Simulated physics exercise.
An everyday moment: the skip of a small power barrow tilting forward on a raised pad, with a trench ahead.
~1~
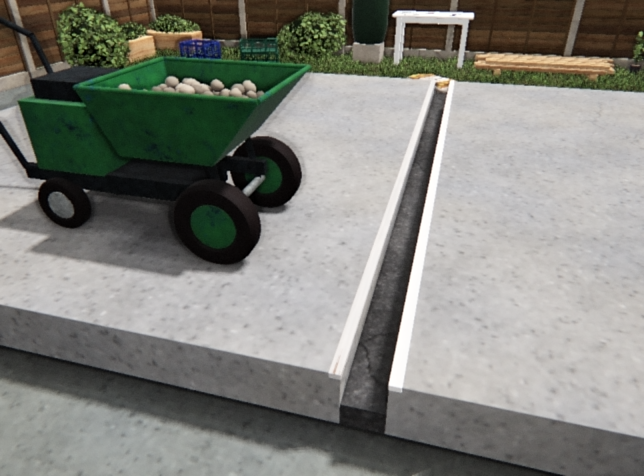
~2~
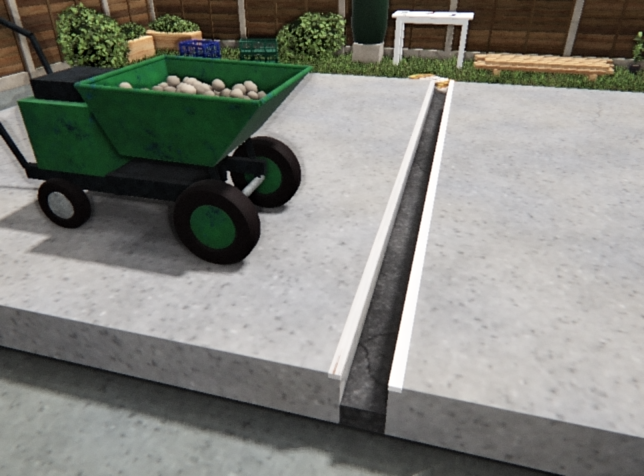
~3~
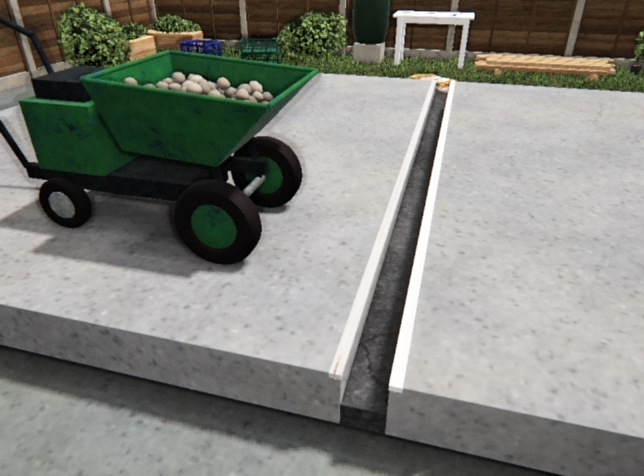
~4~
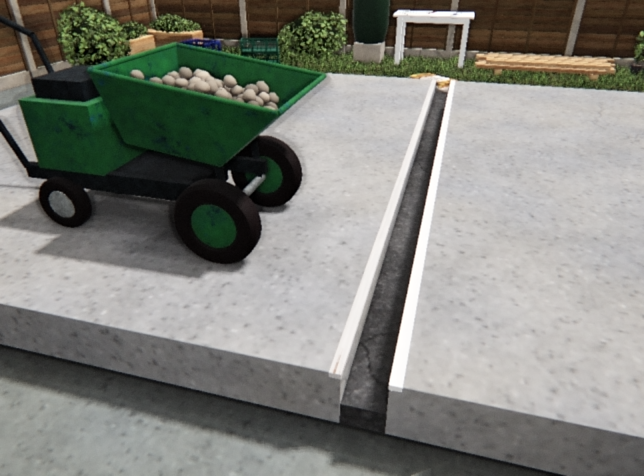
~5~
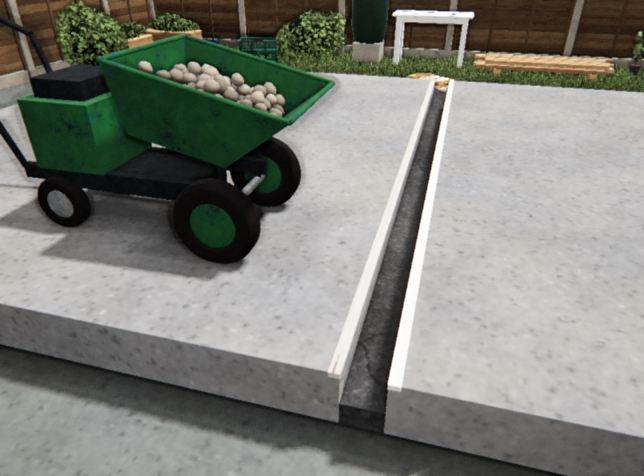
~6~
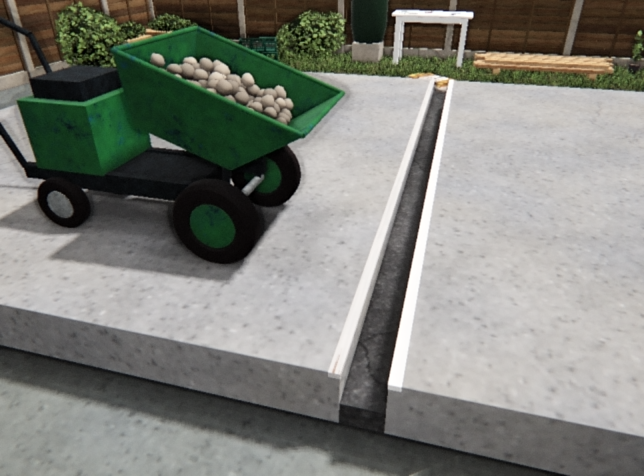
Green skip of a small power barrow loaded with river pebbles tilting gradually forward to the right on a raised pad beside a narrow trench.
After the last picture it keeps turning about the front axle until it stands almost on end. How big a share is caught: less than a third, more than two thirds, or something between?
The trench ends with from one third to two thirds of it.
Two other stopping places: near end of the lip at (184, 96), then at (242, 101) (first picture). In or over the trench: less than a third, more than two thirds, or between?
At the first place under a third, at the second one to two thirds.
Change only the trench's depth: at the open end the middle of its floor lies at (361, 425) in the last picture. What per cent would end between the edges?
About 70 per cent.
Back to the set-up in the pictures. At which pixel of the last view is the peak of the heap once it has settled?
Near (388, 234).
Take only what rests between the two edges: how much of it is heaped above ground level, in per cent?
It comes to 35 per cent or so.
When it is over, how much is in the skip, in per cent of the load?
About 20 per cent.
Shortly afterwards, skip tipped steeply; the whole lot in the skip.
Next, skip tipped steeply; the bulk in the skip; only a few short of the trench; a little in or heaped over the trench.
Some moments later, skip tipped right over; near a quarter in the skip; a little short of the trench; near half in or heaped over the trench; a little beyond it.
In the end, skip tipped right over; near a quarter in the skip; a little short of the trench; near half in or heaped over the trench; a little beyond it.
